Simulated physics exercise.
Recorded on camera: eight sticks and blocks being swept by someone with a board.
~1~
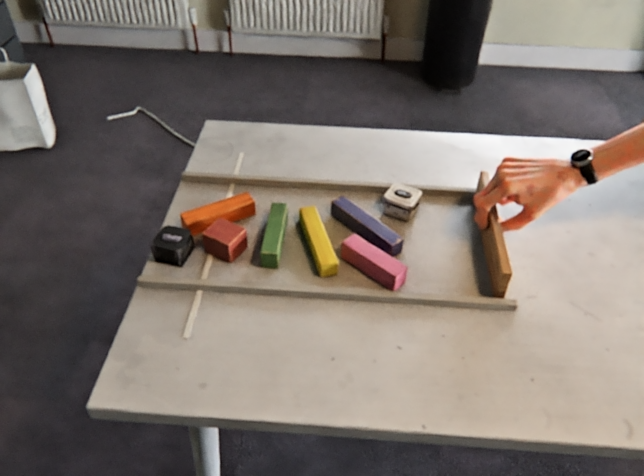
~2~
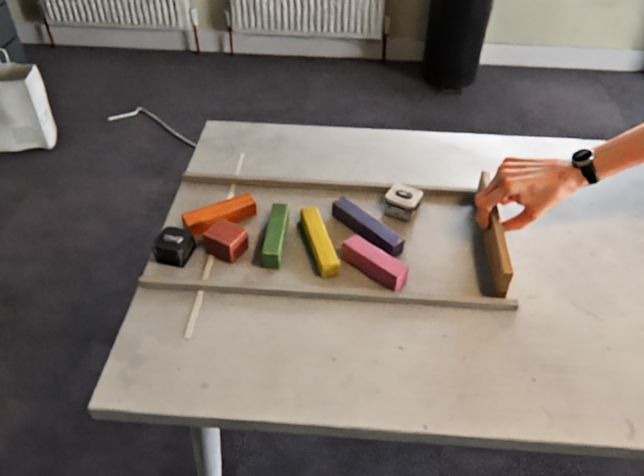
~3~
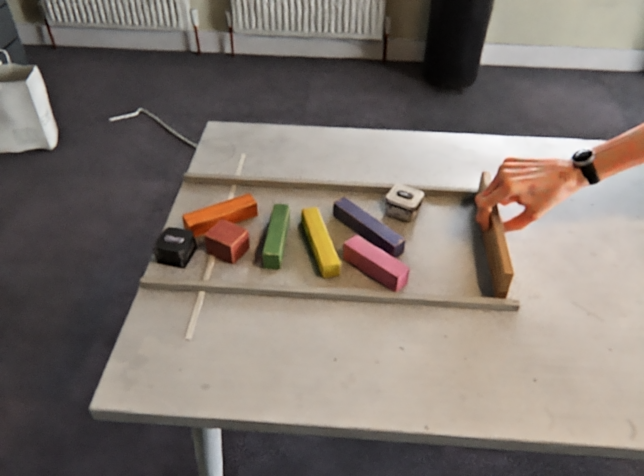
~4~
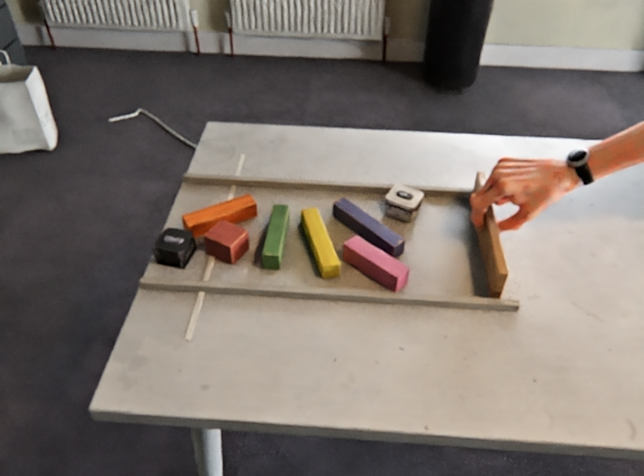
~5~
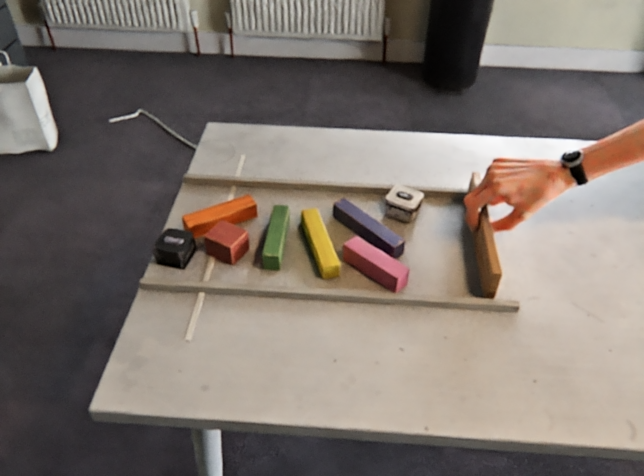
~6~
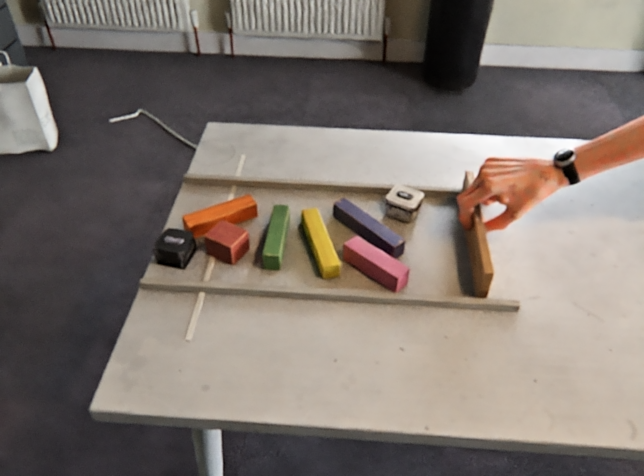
In this clip, colored sticks and blocks, a black case and a white case lie between two rails on a table, while a hand at the right slides an upright wooden board slightly left; the objects stay still.
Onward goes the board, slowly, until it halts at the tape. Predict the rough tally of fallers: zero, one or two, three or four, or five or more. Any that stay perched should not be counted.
Tally: Three or four.
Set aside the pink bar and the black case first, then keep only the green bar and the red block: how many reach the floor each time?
Well, the first time you'd get 2, and the next time 2.
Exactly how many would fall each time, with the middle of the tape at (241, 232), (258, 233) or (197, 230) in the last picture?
Those tries give 3, 1 and 5.
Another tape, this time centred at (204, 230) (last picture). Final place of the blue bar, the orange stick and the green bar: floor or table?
The blue bar is still there. The orange stick is gone. The green bar is gone.
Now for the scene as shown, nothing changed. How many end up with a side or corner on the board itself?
It touches 3.
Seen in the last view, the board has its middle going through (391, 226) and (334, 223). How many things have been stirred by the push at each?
First 3, then 5.
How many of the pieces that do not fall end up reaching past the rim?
2 in all.
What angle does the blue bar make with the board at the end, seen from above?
It measures close to 35 degrees.
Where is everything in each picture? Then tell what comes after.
Black case (174, 246); orange stick (219, 214); red block (225, 240); board (491, 231); tape (219, 229), in the first picture.
Orange stick (220, 215); blue bar (367, 226), in the second picture.
Red block (227, 241); board (493, 232), in the third picture.
Black case (175, 248); white case (404, 204), in the fourth picture.
Orange stick (221, 216); green bar (277, 236), in the fifth picture.
Black case (176, 248); orange stick (221, 216); red block (227, 242); board (475, 231); tape (221, 231), in the sixth picture.
Soon after, none off yet; black case at rest near (176, 248); orange stick at rest near (221, 216); red block at rest near (227, 242).
After that, none off yet; black case at rest near (176, 248); orange stick at rest near (220, 216); red block moving near (220, 243).
And then, one off so far; black case on its way down near (131, 313); orange stick displaced about its own width near (171, 209); red block displaced well along near (159, 251).
In the end, the number that fall off is three or four; gone, green bar, red block, orange stick and black case.
